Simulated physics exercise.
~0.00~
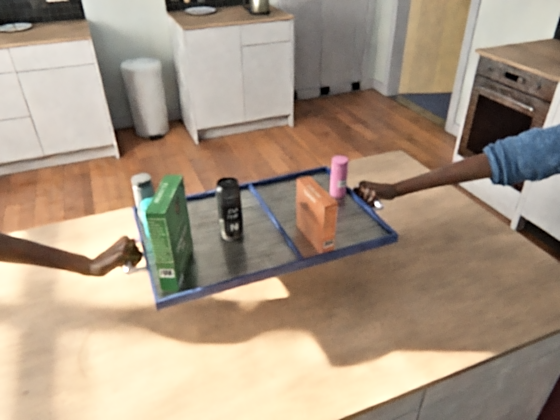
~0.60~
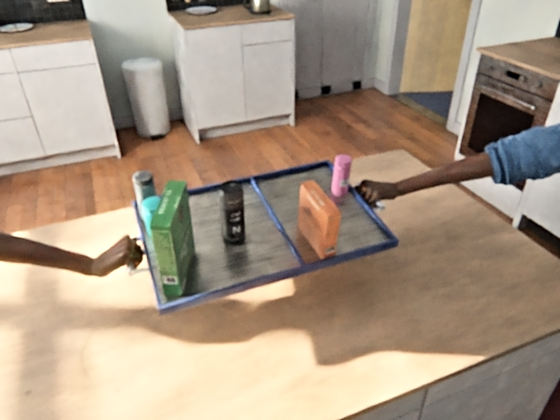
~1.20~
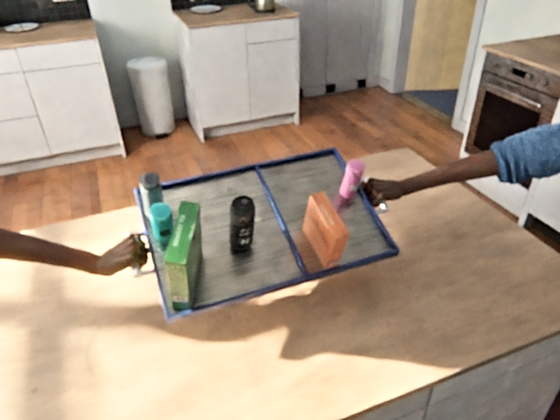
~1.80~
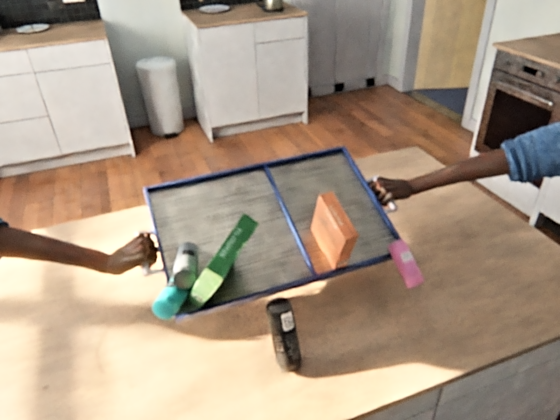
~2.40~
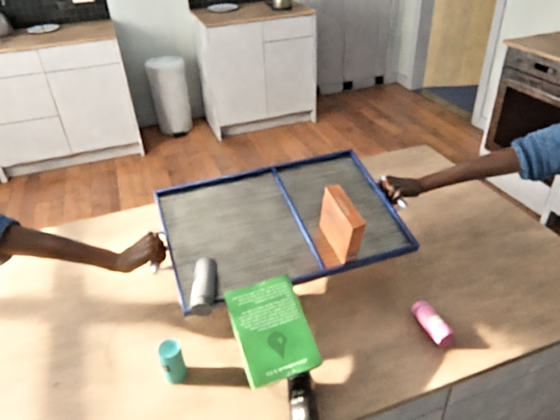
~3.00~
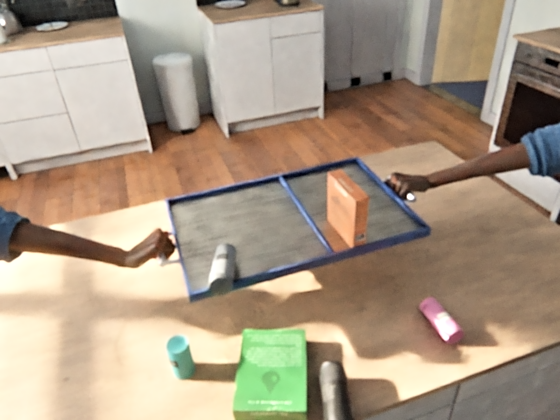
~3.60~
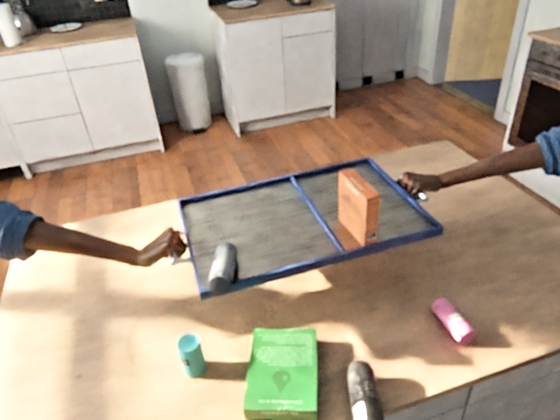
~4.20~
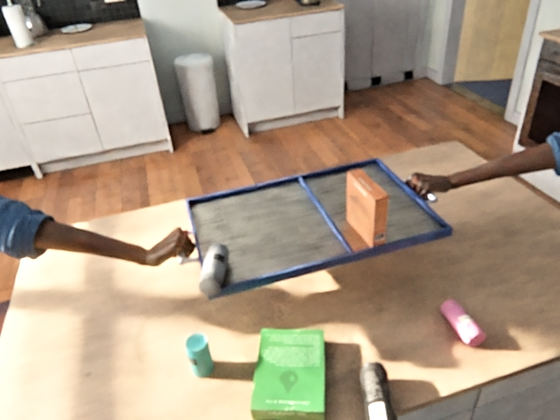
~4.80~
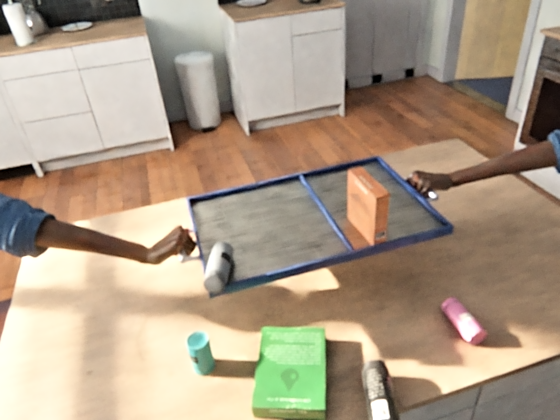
A blue-rimmed tray with a cross bar is held by two hands, one at each side, above a wooden counter in a kitchen seen from slightly above. On its left stand a green packet, a turquoise shaker, a grey shaker and a black can, with an orange packet and a pink shaker on the right. The near edge tips down, and the items lean and topple. The black can drops off, then the turquoise and pink shakers and the green packet land on the counter. As the view drifts left, the grey shaker lies on the tray and the orange packet still stands.
